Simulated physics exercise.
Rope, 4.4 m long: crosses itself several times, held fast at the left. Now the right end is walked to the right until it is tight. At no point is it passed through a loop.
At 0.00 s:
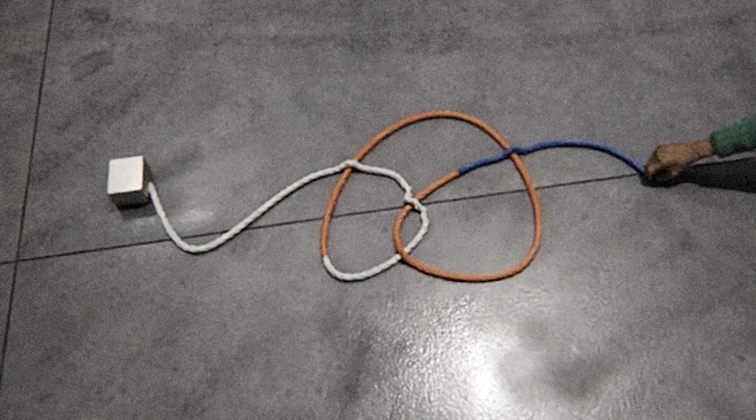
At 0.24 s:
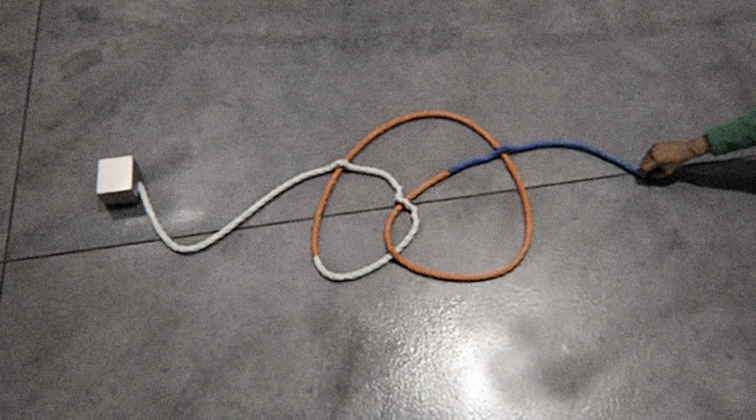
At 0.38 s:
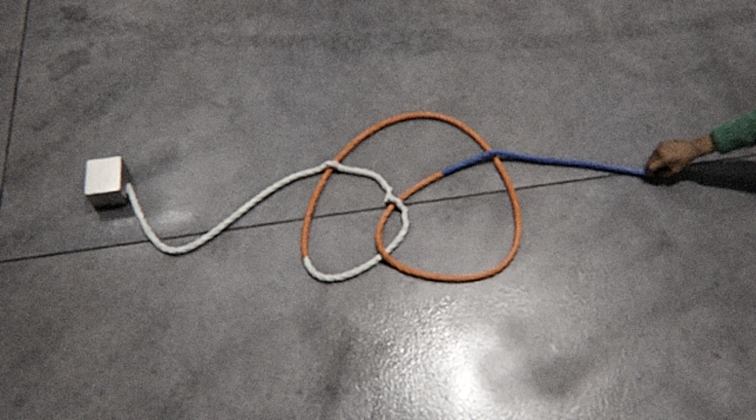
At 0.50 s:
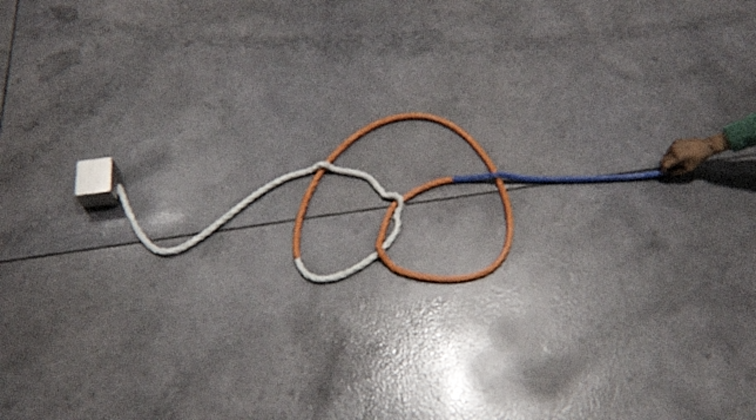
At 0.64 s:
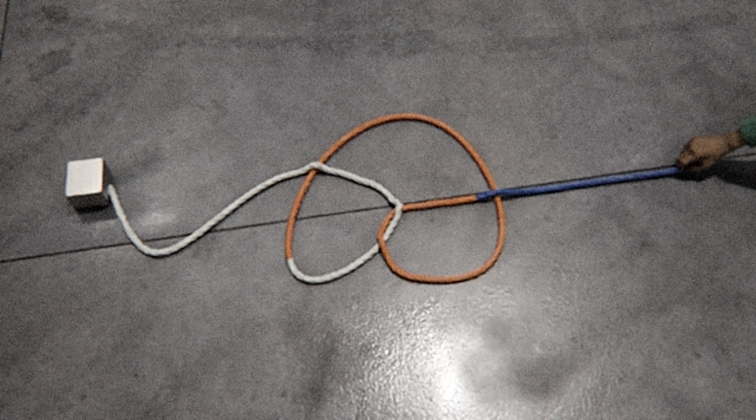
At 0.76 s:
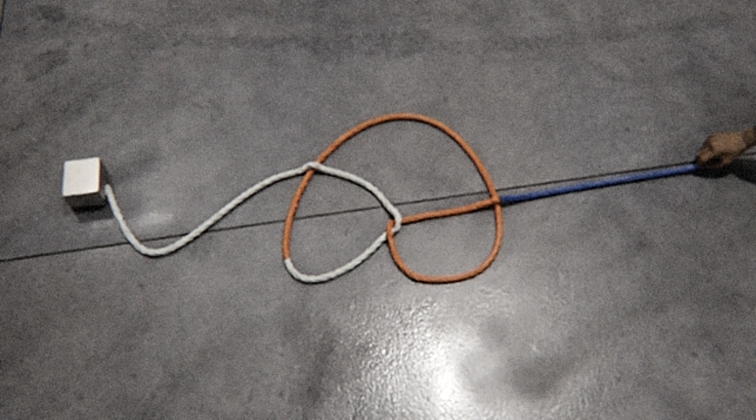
The clip opens on a rope of white, orange and blue lying in overlapping loops on a grey floor, its white end at a pale block on the left. A hand at the right draws the blue end rightward, straightening that stretch, and the smaller orange loop tightens slightly.
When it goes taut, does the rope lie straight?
Yes.
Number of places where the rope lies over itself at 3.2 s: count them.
The total stands at 3.
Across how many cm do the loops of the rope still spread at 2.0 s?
Roughly 40 cm.
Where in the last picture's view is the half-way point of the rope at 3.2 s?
(507, 147), roughly.
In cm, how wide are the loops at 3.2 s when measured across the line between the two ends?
Some 8 cm.
At 2.0 s, the ends are 2.5 m apart, loops still 41 cm across.
At 3.2 s, the ends are 3.2 m apart, loops still 8 cm across.
At 4.3 s, the ends are 3.9 m apart, loops still 7 cm across.
At 5.5 s, the ends are 4.4 m apart, and it runs straight.
At 5.8 s, the ends are 4.4 m apart, and it runs straight.
